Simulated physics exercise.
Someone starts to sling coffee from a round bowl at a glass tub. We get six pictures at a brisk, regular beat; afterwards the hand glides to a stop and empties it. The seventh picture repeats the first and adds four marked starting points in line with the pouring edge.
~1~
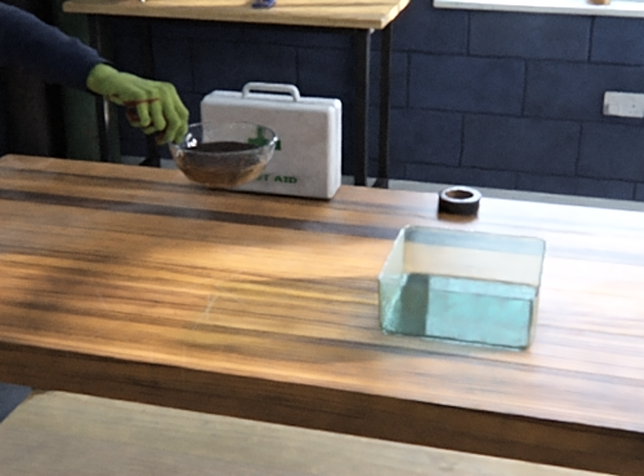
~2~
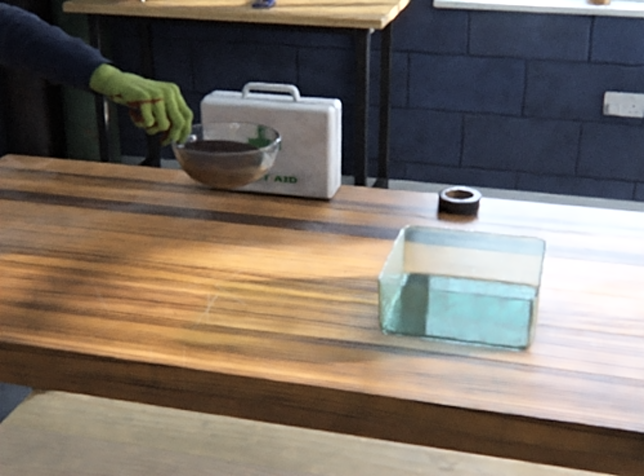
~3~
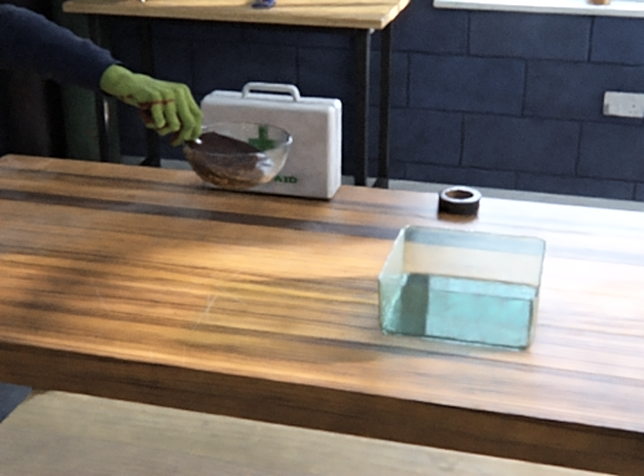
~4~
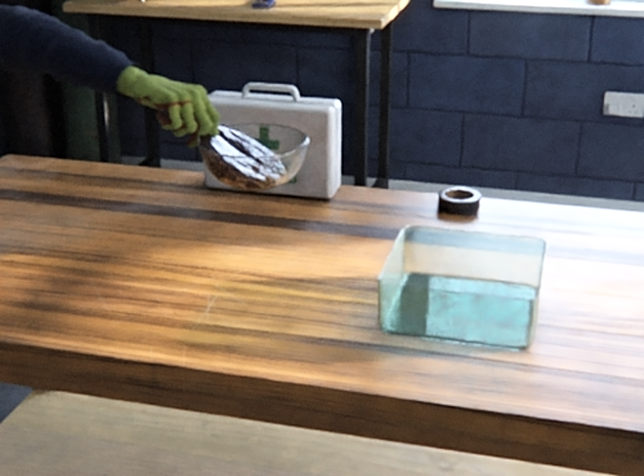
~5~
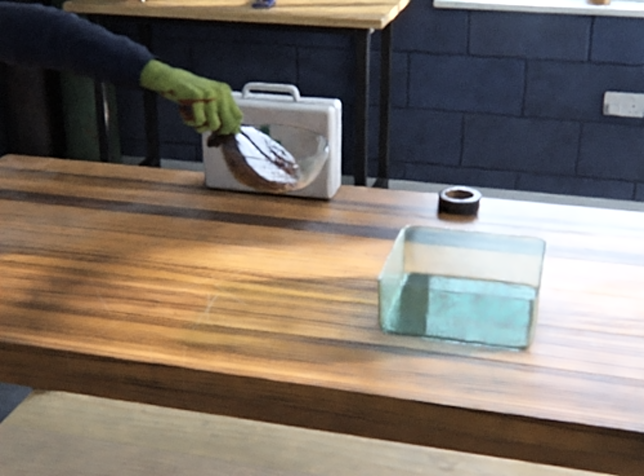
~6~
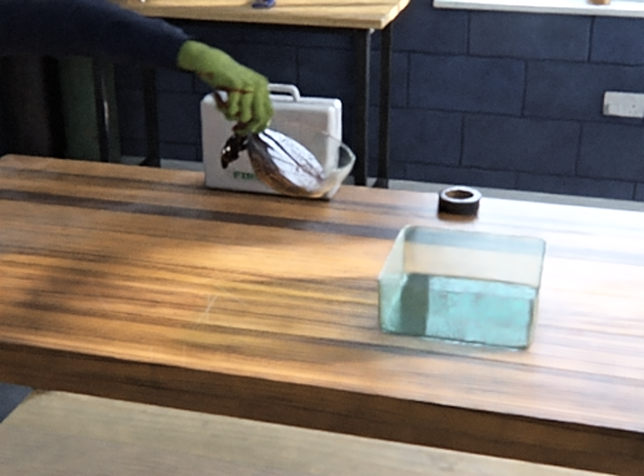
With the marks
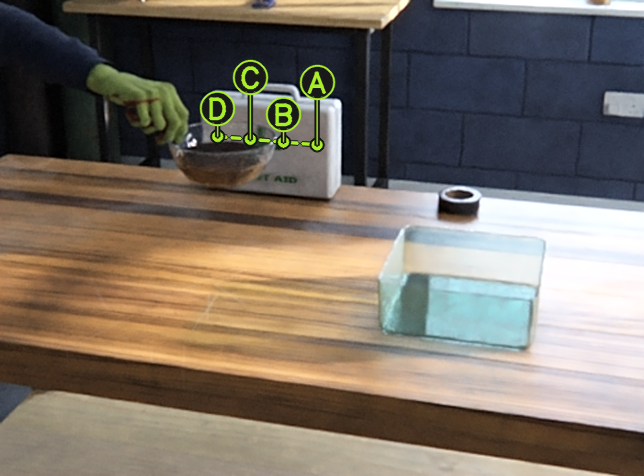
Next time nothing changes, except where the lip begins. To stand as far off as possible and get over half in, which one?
The limit is C.
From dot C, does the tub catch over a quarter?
Yes.
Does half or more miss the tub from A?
No.
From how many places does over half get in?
Three of them.
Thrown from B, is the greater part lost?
No, not at all.
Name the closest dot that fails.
That is dot D.
On the marked copy, A at (317, 144); B at (283, 142); C at (250, 139); D at (217, 136).
For dot A, about 77 % lands in the tub, 12 % falls short and 12 % goes beside or beyond.
For dot B, about 84 % lands in the tub, 13 % falls short and 3 % goes beside or beyond.
For dot C, about 62 % lands in the tub, 23 % falls short and 15 % goes beside or beyond.
For dot D, about 34 % lands in the tub, 52 % falls short and 14 % goes beside or beyond.
